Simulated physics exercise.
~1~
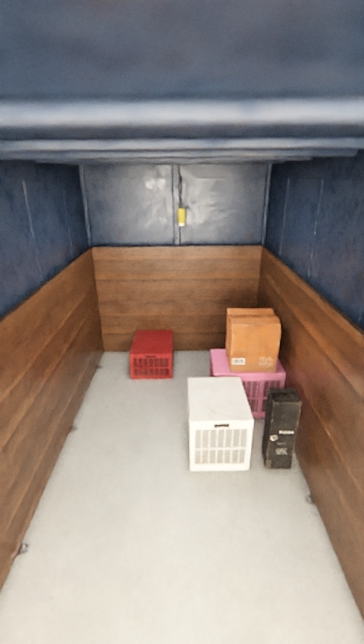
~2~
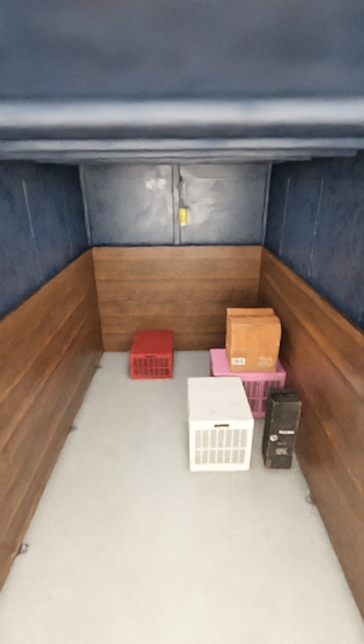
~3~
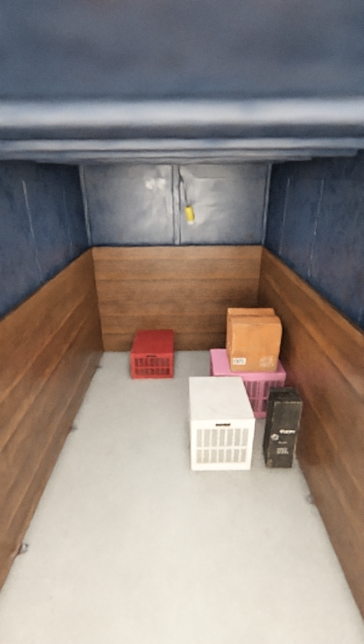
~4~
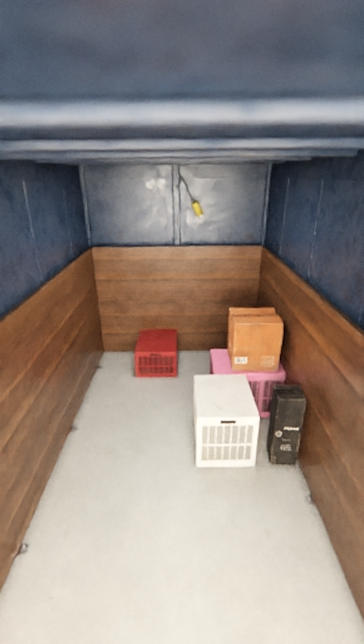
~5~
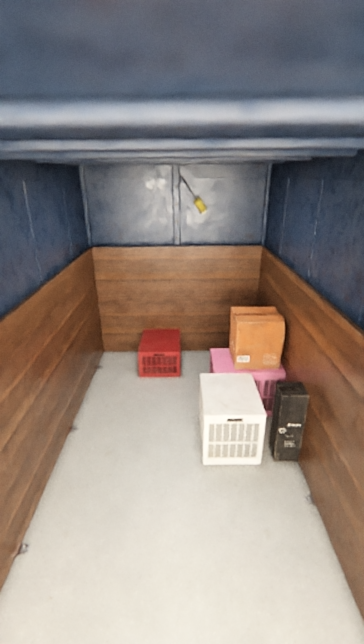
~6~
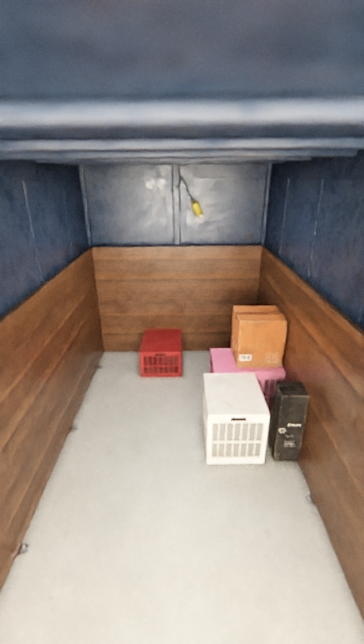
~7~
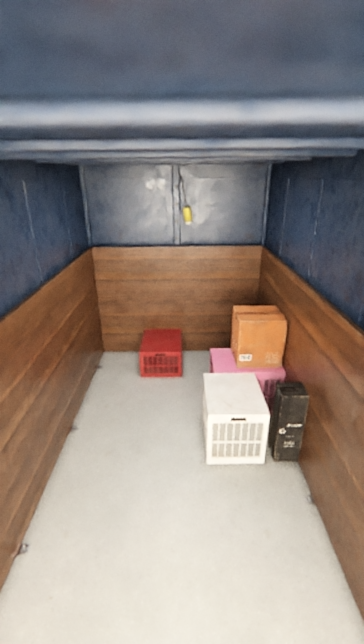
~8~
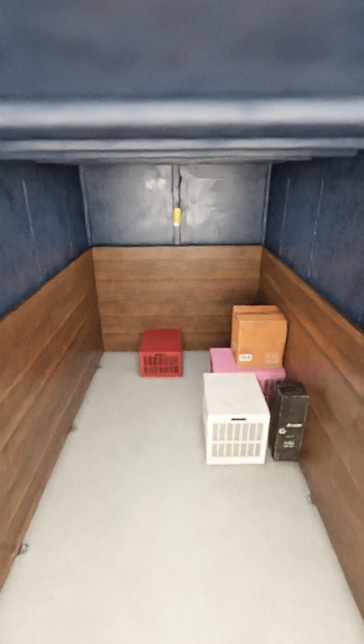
The clip shows a load bay holding red, white and pink chests, an orange box and an upright black box. A yellow hanging lamp swings right as the white chest, black box and red chest slide slightly right, then all rest while the lamp swings back.
